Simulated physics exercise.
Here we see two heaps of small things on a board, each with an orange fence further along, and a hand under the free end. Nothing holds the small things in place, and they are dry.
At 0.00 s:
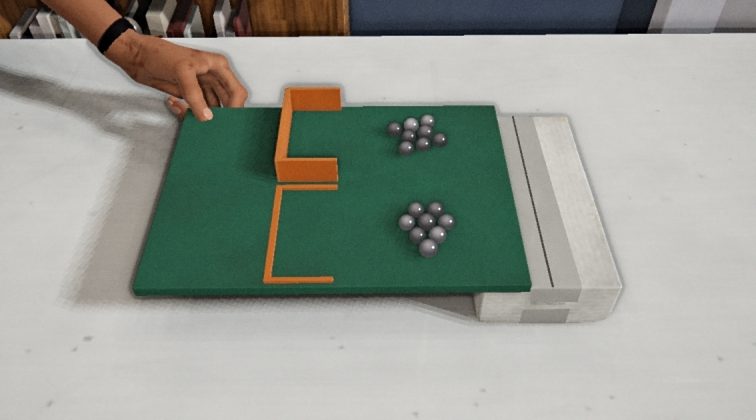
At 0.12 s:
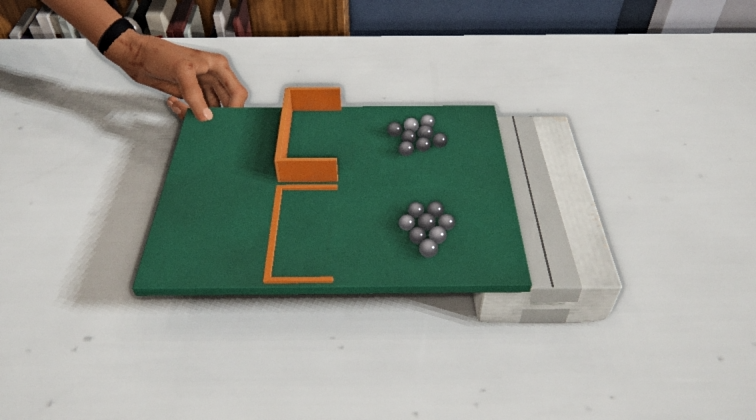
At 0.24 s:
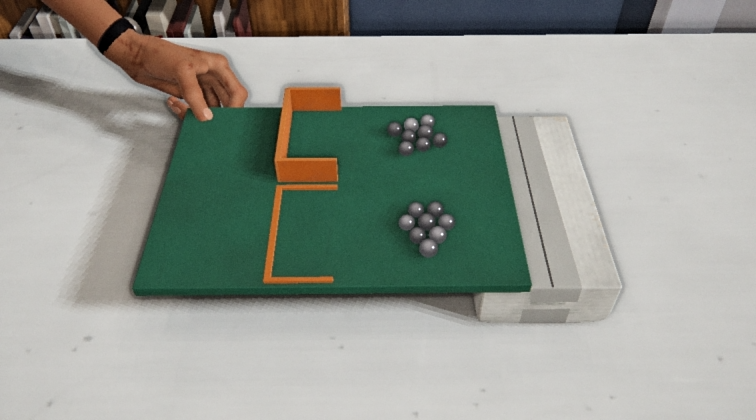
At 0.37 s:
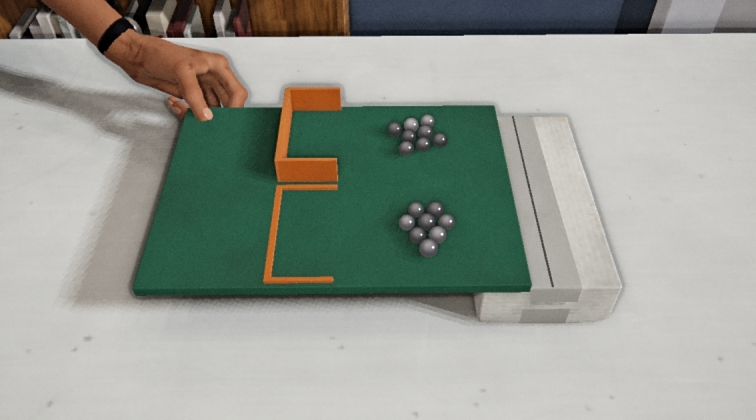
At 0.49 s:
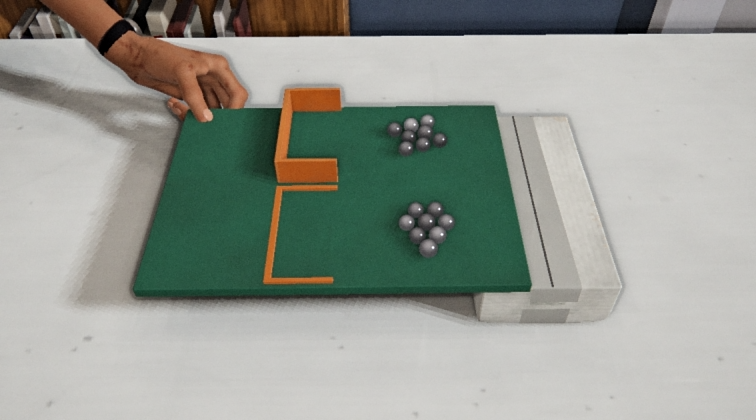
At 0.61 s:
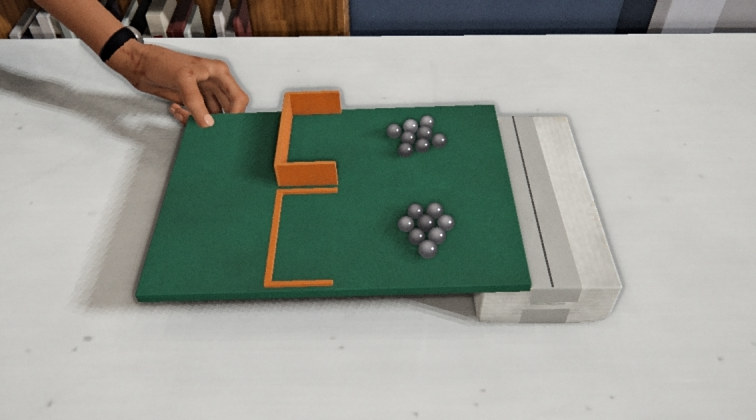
A hand with a dark wristband holds the far left corner of a green board on a pale tabletop, seen from above at a slant. The board's right side rests on a low whitish box, with two clusters of grey balls right of two orange brackets, the back one tall, the front one very low. The camera and balls stay still while the board's left end finally dips slightly with the hand.
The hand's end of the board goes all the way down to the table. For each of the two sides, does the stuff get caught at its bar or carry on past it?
As I see it, the front batch moves on past. The back batch is arrested.
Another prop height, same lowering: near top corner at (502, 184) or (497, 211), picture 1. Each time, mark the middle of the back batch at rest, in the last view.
Roughly (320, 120) first, then (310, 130).
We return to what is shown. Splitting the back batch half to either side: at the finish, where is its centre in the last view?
I reckon it's close to (298, 160).
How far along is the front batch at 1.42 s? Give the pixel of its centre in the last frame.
It should be centred around (247, 251).
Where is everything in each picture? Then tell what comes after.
The first frame shows held end of the board at (147, 284), level; box at (526, 210), low, a small part of the board's length; front batch at (427, 222), a few steel balls; back batch at (409, 137), a few steel balls; front bar at (274, 231), much lower than a piece; back bar at (284, 133), taller than the pieces.
The second frame shows held end of the board at (147, 284), level; back batch at (409, 137).
The third frame shows held end of the board at (147, 284), level; front batch at (427, 222).
The fourth frame shows held end of the board at (147, 284), level; back batch at (409, 137).
The fifth frame shows held end of the board at (147, 285), level; front batch at (427, 222).
The sixth frame shows held end of the board at (149, 290), down by 2°; box at (526, 210); front batch at (426, 223), not moving; back batch at (408, 138), not moving; front bar at (274, 235); back bar at (284, 137).
After 0.85 s, board sloping at 8°; front batch where it was; back batch where it was.
After 1.11 s, board resting at 11°; front batch on its way down; back batch on its way down.
After 1.42 s, board resting at 11°; front batch most past its bar; back batch has reached its bar.
By the end (2.6 s), board resting at 11°; front batch most past its bar; back batch gathered behind its bar.
